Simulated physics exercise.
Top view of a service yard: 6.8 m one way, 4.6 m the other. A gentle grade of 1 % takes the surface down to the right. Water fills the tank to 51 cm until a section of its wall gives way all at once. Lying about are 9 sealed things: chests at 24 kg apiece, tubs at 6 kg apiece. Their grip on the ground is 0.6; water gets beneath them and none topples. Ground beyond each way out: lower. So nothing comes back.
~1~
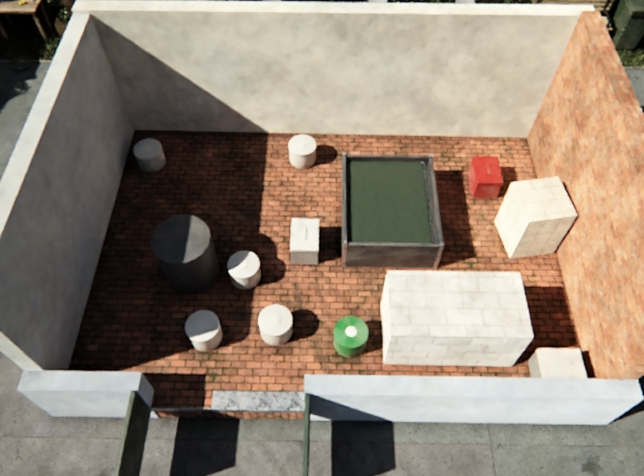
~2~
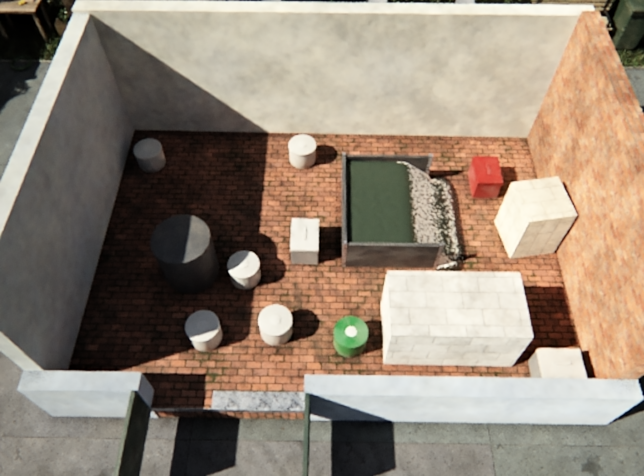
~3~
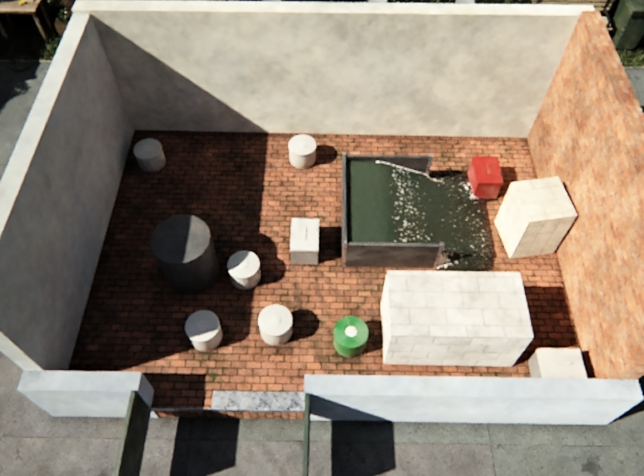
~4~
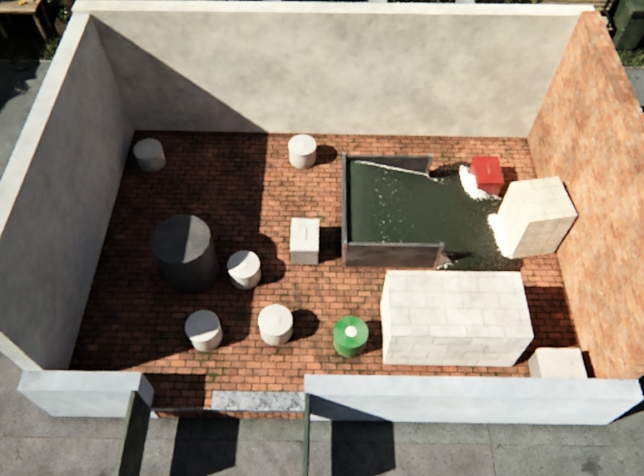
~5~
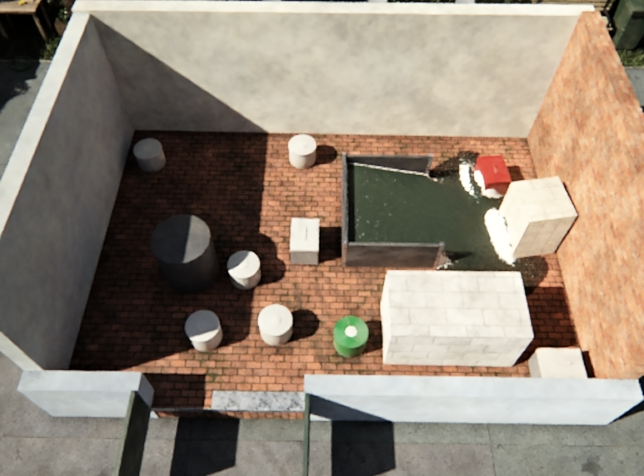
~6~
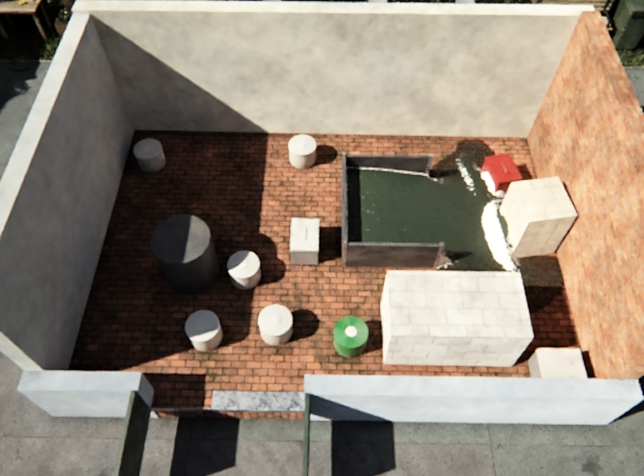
Dark green water burst from the right side of a square tank in a walled brick yard, spread around the red chest and a large pale block, and nudged the chest slightly right.
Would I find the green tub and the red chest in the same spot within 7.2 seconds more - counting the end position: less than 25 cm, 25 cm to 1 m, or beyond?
Once settled, the green tub sits nearly where it was and the red chest lies far from the start.
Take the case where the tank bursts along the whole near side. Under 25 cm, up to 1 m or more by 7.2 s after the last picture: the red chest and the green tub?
Red chest: Essentially stationary; green tub: Displaced far.
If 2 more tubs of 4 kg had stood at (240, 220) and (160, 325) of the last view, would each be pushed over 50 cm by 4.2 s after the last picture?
Well, the first one is lower and the other lower.
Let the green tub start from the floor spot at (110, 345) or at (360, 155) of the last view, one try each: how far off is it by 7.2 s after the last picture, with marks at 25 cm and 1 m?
Outcomes in order: It sits still; it is taken a long way.
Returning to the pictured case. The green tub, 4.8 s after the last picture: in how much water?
0 cm, roughly.
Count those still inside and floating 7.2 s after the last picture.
At that time the total is 0.
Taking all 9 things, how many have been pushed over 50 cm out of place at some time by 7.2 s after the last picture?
All told, that gives 3.
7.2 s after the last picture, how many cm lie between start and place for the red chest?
I'd estimate some 150 centimetres.
Then, 0.9 s after the last picture the green tub is near (351, 332), 0.0 m from its start, aground; the red chest is near (529, 135), 1.0 m from its start, afloat; 0 of 9 are out; 1 afloat.
Then, 2.8 s after the last picture the green tub is near (351, 332), 0.0 m from its start, aground; the red chest is near (417, 136), 1.3 m from its start, aground; 0 of 9 are out; 0 afloat.
Then, 4.8 s after the last picture the green tub is near (351, 332), 0.0 m from its start, aground; the red chest is near (388, 138), 1.7 m from its start, aground; 0 of 9 are out; 0 afloat.
Then, 7.2 s after the last picture the green tub is near (351, 332), 0.0 m from its start, aground; the red chest is near (388, 138), 1.7 m from its start, aground; 0 of 9 are out; 0 afloat.
